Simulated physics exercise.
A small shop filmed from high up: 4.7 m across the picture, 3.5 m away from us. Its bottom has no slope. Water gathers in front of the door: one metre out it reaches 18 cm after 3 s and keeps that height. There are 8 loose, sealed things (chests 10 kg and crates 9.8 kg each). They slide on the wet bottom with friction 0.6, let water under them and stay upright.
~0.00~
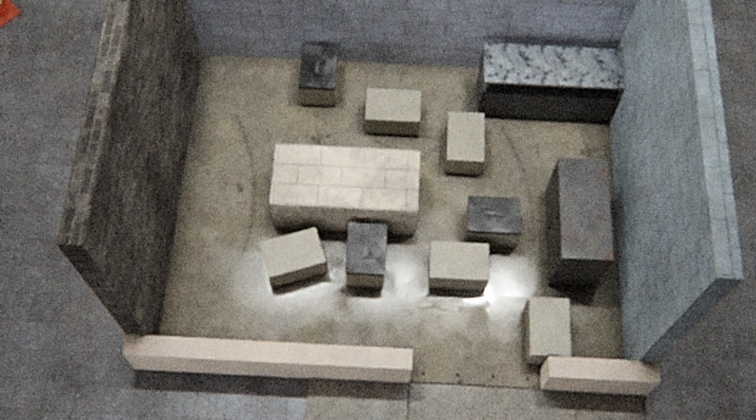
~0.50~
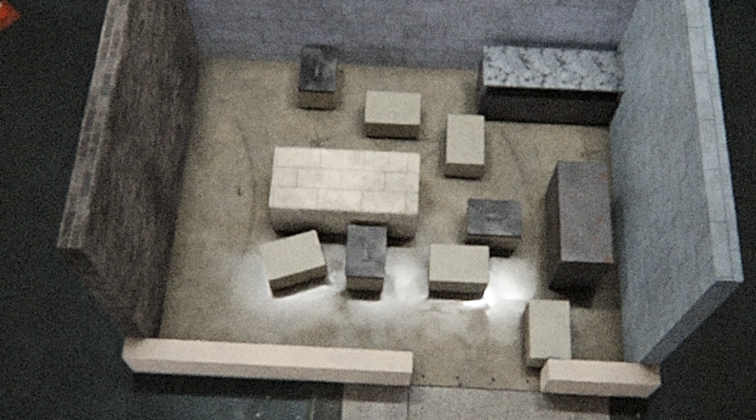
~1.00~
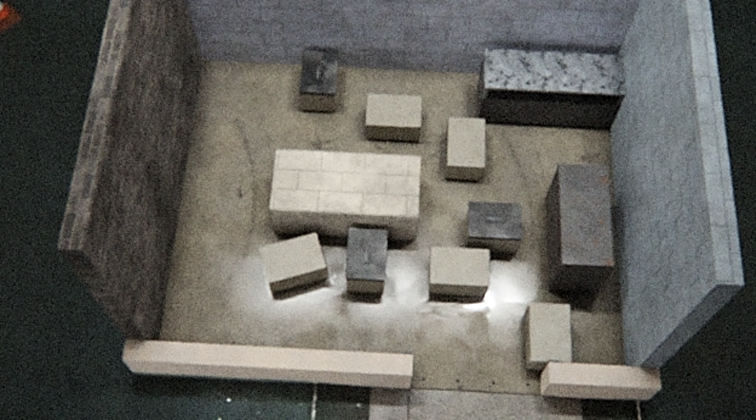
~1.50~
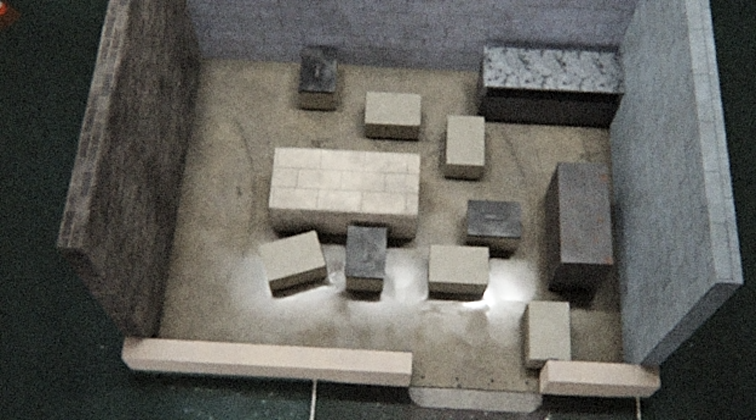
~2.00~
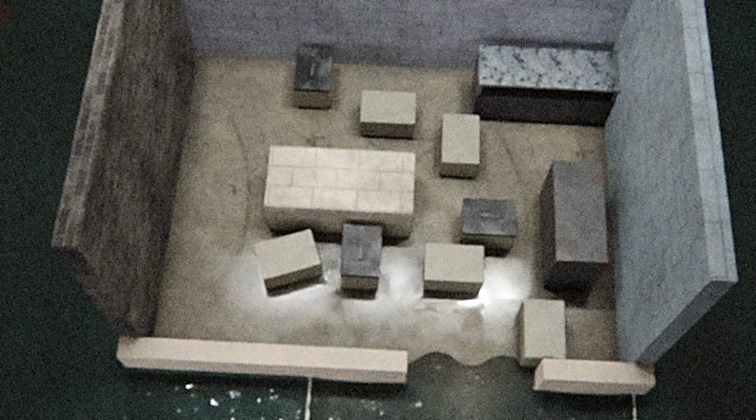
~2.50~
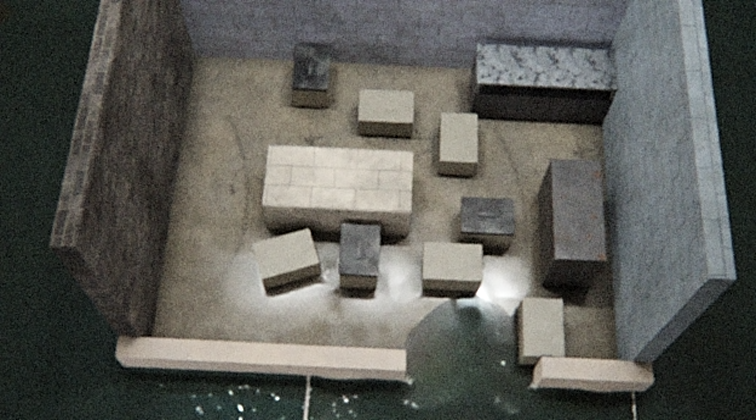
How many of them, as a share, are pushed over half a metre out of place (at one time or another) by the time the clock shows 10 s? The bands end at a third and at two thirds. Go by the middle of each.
That comes to at least two thirds.
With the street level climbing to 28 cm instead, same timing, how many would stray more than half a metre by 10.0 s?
Then 8.
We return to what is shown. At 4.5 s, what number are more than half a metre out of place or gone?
By then 2.
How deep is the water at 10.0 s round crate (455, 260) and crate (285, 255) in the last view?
About 5 and 5 cm.
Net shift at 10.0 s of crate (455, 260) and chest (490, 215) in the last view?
In that order: 200 cm, 150 cm.
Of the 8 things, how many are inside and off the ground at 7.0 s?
At that moment 2.
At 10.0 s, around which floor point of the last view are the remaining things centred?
At about (309, 188).
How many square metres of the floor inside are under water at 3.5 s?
About 2.5 m2.
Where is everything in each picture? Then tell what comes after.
The first picture shows a chest at (319, 66), on the bottom; a crate at (393, 105), on the bottom; 0.0 m2 under water; 0 of 8 have shifted.
The second picture shows a chest at (318, 69) rests on the ground; a crate at (393, 108) rests on the ground; 0.0 m2 under water; 0 of 8 have shifted.
The third picture shows a chest at (319, 72) rests on the ground; a crate at (394, 110), on the bottom; 0.0 m2 under water; 0 of 8 have shifted.
The fourth picture shows a chest at (318, 70) rests on the ground; a crate at (393, 109) rests on the ground; water covers 0.0 m2; 0 of 8 have shifted.
The fifth picture shows a chest at (314, 68) rests on the ground; a crate at (388, 107), on the bottom; 0.1 m2 under water; 0 of 8 have shifted.
The sixth picture shows a chest at (311, 68), on the bottom; a crate at (386, 106) rests on the ground; 0.7 m2 under water; 0 of 8 have shifted.
After 3.5 s 0 of 8 are over 50 cm from their spots; 0 afloat.
After 4.5 s 2 of 8 are over 50 cm from their spots; 1 afloat.
After 7.0 s 5 of 8 are over 50 cm from their spots; 2 afloat.
After 10.0 s 8 of 8 are over 50 cm from their spots, and 8 have been at some point; 7 afloat.
